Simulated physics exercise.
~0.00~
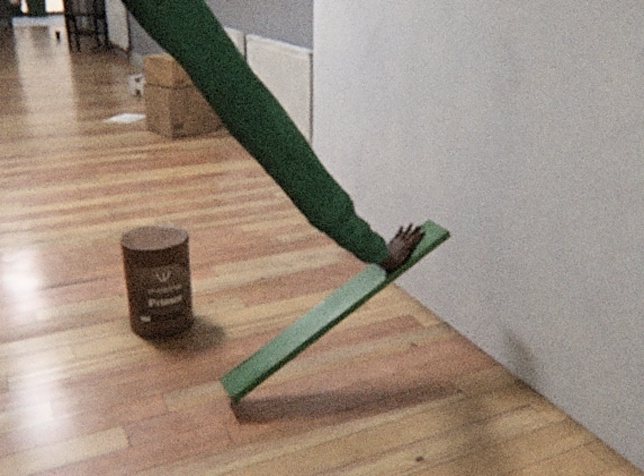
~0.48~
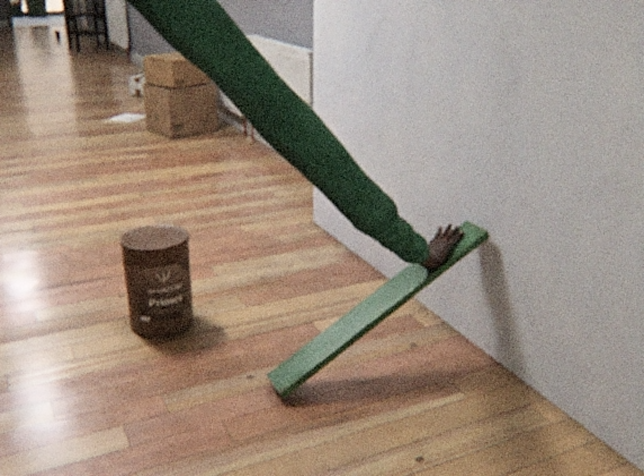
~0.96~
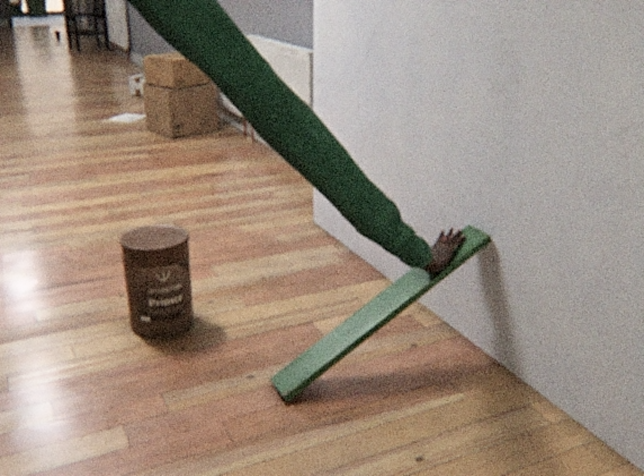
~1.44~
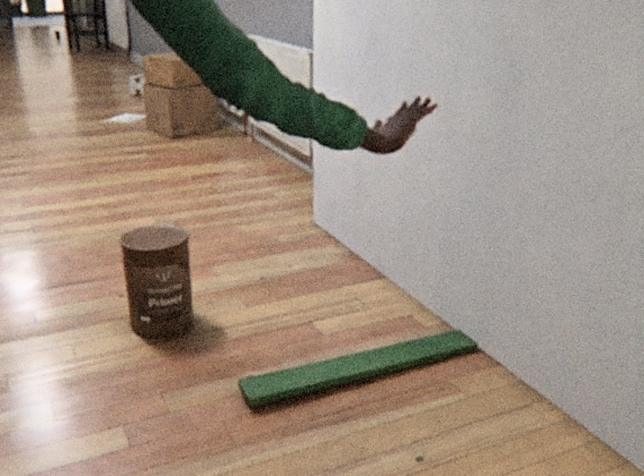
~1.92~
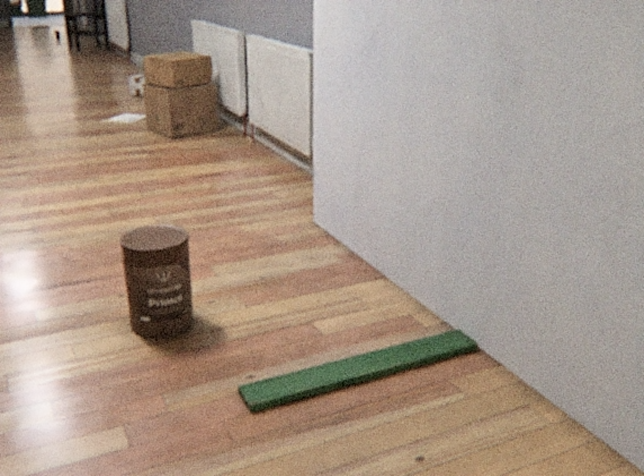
In a room with a glossy wooden floor, a still camera looks down toward a pale wall on the right, with cardboard boxes and radiators farther back. A brown pail stands on the floor at left, while a dark hand in a green sleeve holds a green plank at a slant. The hand moves the plank to the right until its upper end meets the wall, and holds it there briefly. Then the hand lets go and draws back, and the plank slides down to the floor. The arm leaves, and the plank lies flat by the wall, the pail unmoved.
